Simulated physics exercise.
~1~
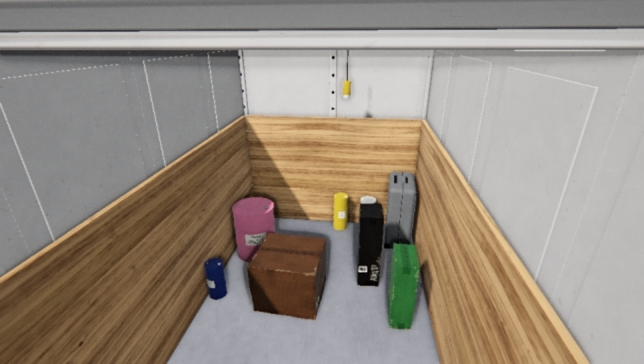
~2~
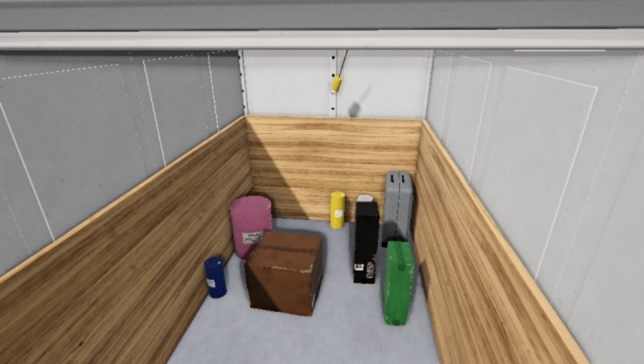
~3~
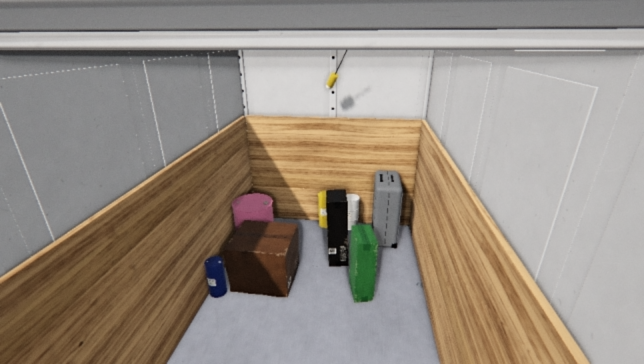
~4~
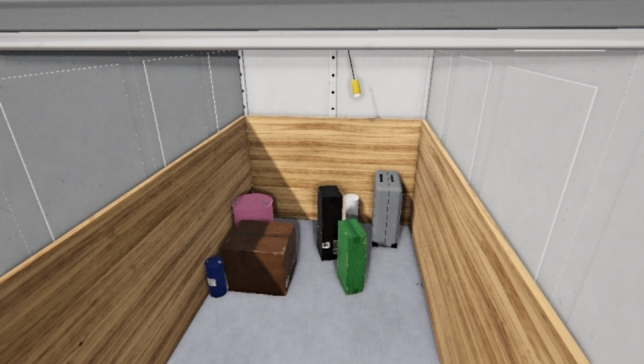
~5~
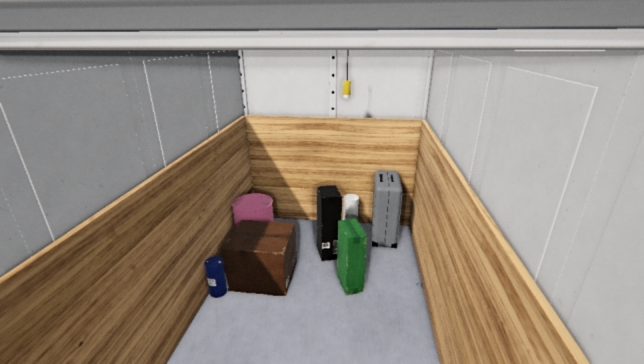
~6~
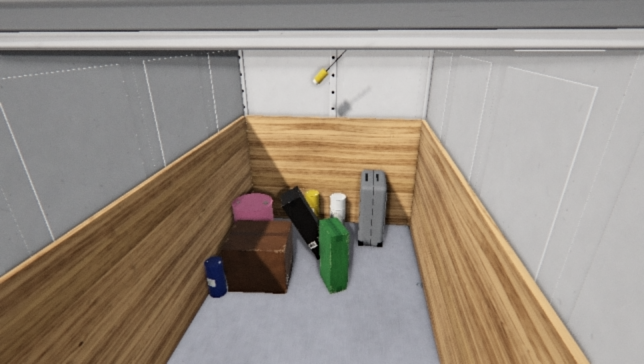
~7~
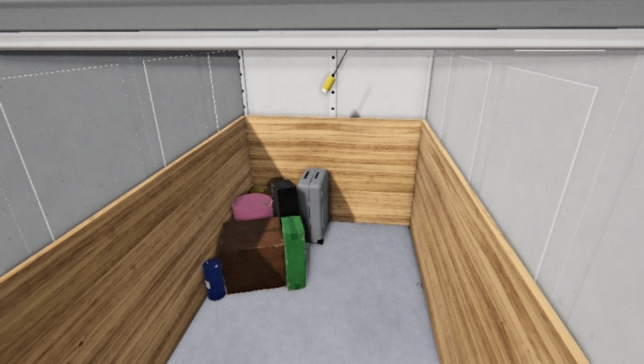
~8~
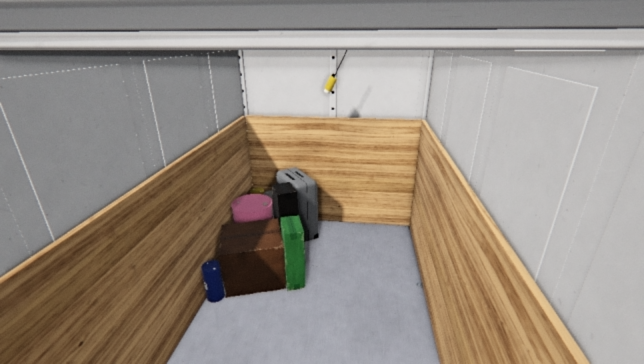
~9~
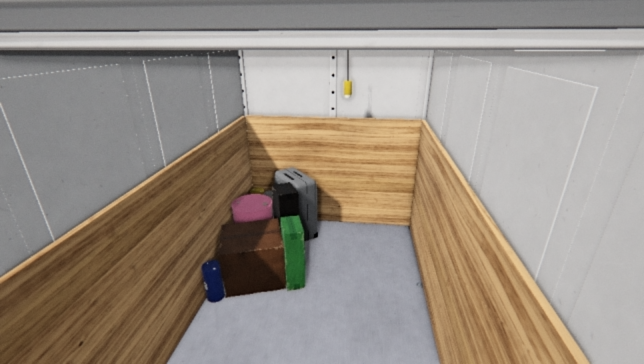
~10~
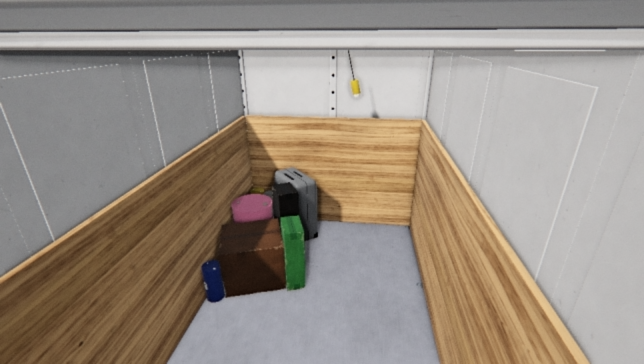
Cases, boxes and canisters in a van's load bay sliding left, a black box tilting, ending bunched beside the left wall.
